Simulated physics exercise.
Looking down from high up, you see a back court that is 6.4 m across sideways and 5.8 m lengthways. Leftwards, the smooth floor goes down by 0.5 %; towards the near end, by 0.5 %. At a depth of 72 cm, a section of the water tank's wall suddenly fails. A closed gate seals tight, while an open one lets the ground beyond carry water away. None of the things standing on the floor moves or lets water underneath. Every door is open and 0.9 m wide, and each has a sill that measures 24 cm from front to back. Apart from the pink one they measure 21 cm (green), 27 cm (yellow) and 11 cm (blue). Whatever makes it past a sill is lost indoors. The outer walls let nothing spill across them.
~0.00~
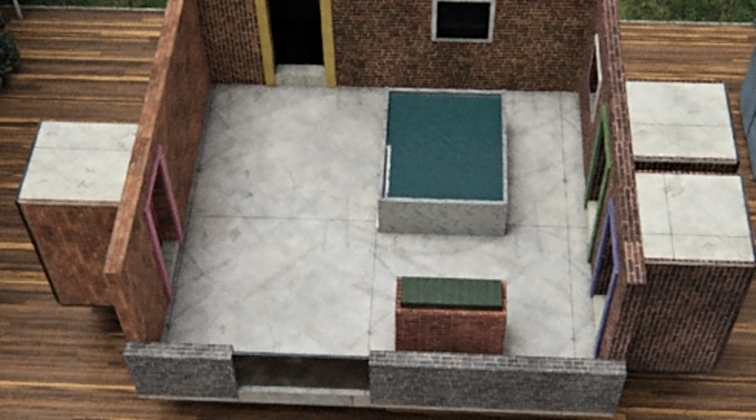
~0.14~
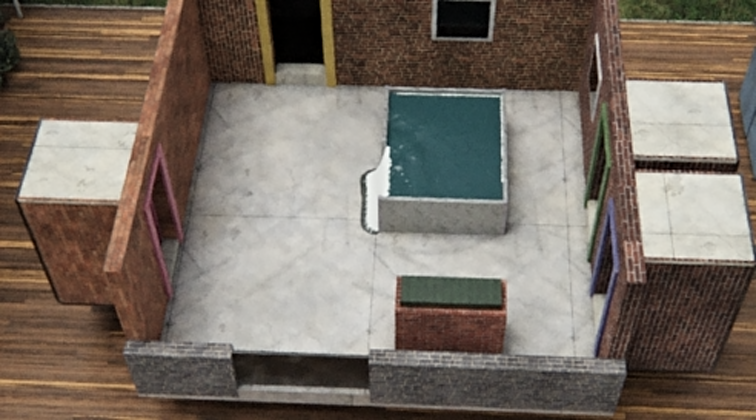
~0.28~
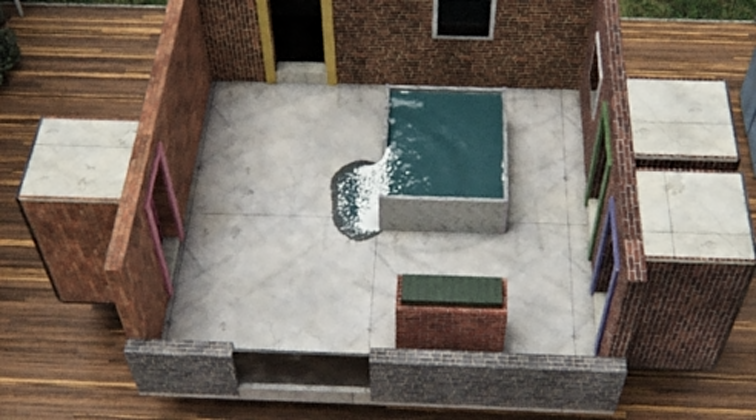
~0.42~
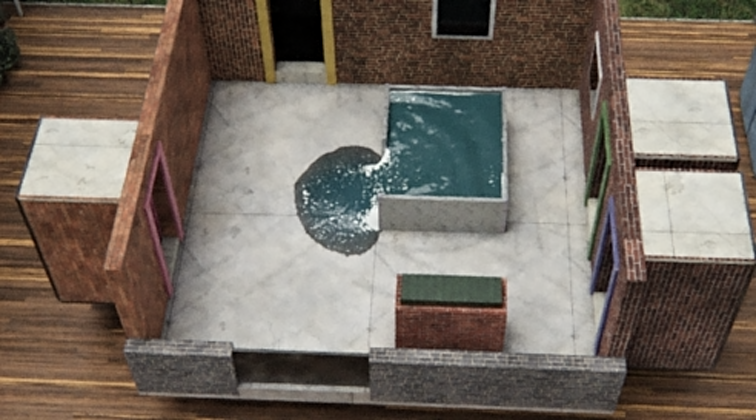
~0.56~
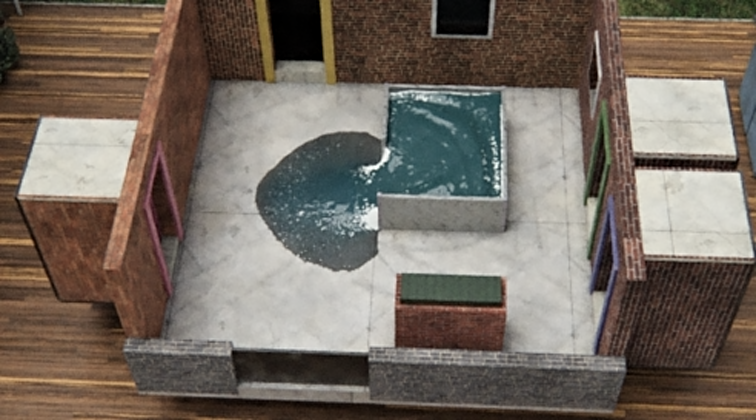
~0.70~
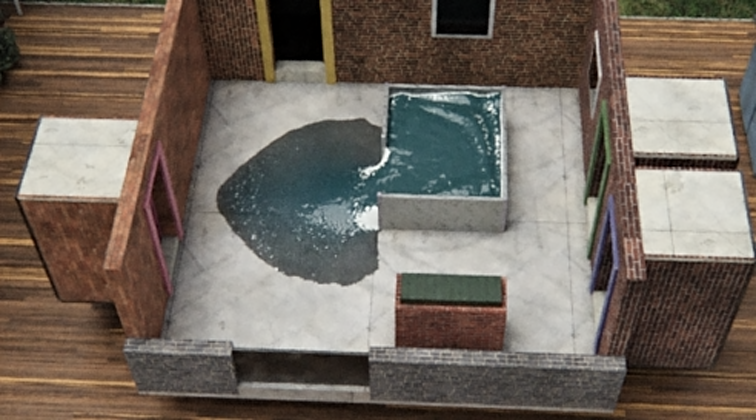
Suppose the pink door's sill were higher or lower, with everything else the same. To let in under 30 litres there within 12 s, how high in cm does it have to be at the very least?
At least roughly 20 cm.
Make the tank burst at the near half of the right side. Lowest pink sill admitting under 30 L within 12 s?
A height of around 8.0 cm.
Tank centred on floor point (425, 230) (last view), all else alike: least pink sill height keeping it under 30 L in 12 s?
About 28 centimetres.
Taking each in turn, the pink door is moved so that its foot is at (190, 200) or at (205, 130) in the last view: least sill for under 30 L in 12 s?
Around 25 and 15 cm respectively.
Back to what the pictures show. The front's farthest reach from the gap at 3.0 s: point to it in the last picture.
Somewhere near the pixel (155, 369).
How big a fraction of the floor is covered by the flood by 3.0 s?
45 %.
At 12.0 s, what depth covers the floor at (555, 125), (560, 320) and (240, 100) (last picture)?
Roughly 6, 7 and 8 cm, in turn.
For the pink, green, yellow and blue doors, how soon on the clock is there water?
Front arrival: Pink 1.1 seconds, green 6.0 seconds, yellow 1.6 seconds, blue 6.0 seconds.
After 1.4 s water covers 35 % of the floor, deepest (42 cm) near (377, 208); 23 cm at the pink door, 2 litres in over its 13 cm sill.
After 3.0 s water covers 45 % of the floor, deepest (36 cm) near (155, 369); 22 cm at the pink door, 84 litres in over its 13 cm sill.
After 12.0 s water covers 100 % of the floor, deepest (14 cm) near (593, 385); 10 cm at the pink door, 127 litres in over its 13 cm sill.
At the pink door as built, the water arrived by 1.2 s and peaked near 28 cm at 2.0 s.
With a sill of 16 cm, 73 litres would have come in within the 12 s; with 22 cm, 19 litres. So under 30 litres takes about 20 cm.
